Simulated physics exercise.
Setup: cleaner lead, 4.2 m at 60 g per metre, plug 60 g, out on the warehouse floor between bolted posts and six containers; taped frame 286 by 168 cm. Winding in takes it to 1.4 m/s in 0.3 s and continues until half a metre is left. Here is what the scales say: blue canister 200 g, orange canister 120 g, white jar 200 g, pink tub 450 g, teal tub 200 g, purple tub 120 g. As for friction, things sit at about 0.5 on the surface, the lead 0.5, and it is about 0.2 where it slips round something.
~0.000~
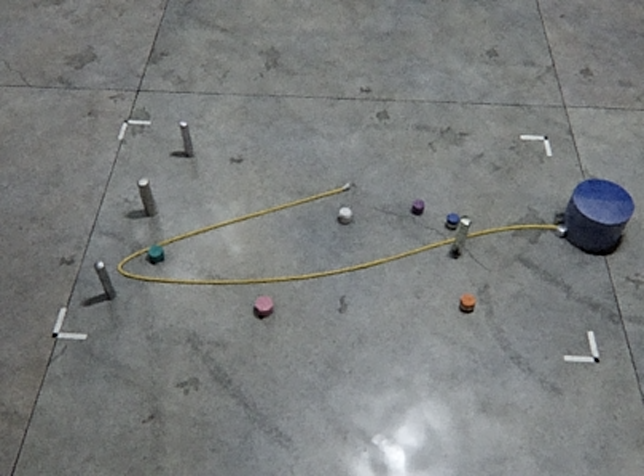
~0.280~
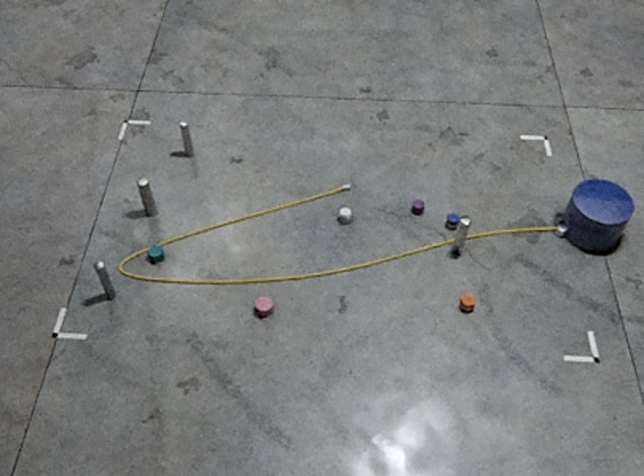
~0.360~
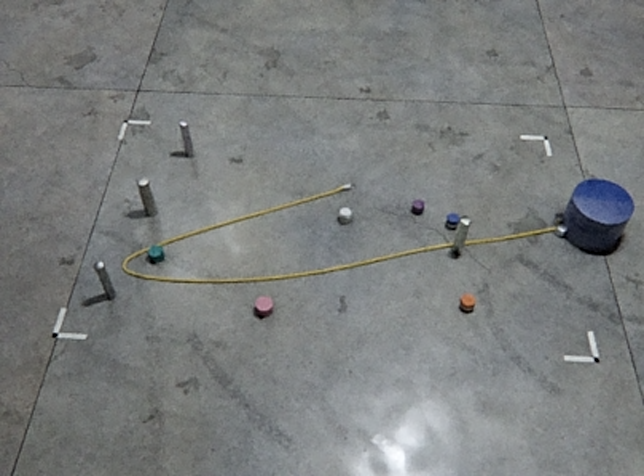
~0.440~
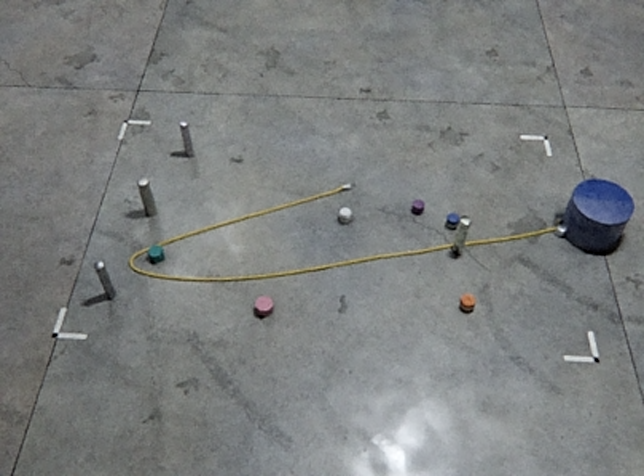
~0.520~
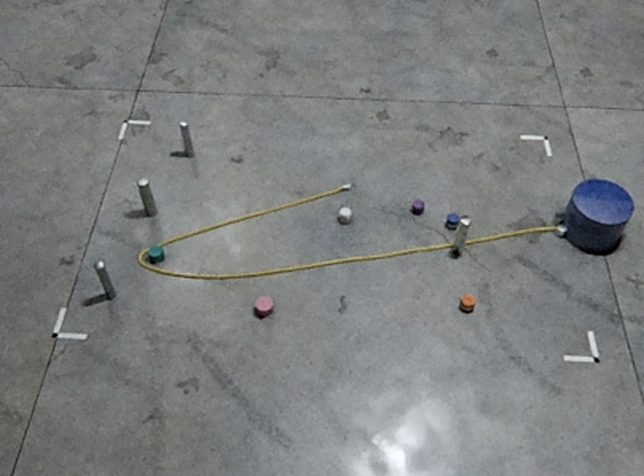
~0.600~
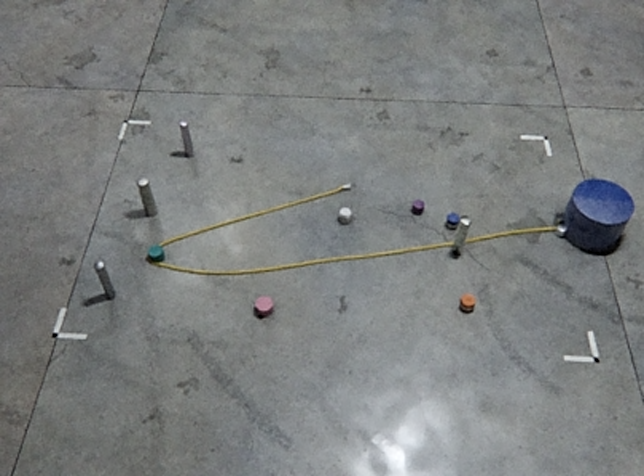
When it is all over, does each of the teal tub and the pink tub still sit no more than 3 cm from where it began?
My prediction: The teal tub travels; the pink tub stays home.
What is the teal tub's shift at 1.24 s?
Teal tub 45 cm.
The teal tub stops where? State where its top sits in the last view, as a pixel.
It comes to rest close to (340, 207).
By 1.2 s, plug at (341, 189); teal tub 43 cm off its start.
By 1.9 s, plug at (338, 190); teal tub 89 cm off its start.
By 2.6 s, plug at (402, 262); teal tub 111 cm off its start at (340, 207), white jar 5 cm off its start at (353, 210).
By 3.2 s, plug at (603, 201); teal tub 111 cm off its start, blue canister 26 cm off its start, white jar 5 cm off its start.
By 4.0 s, plug at (602, 202); teal tub 111 cm off its start at (340, 207), pink tub 0 cm off its start at (264, 304), blue canister 26 cm off its start at (467, 189), white jar 5 cm off its start at (353, 210).
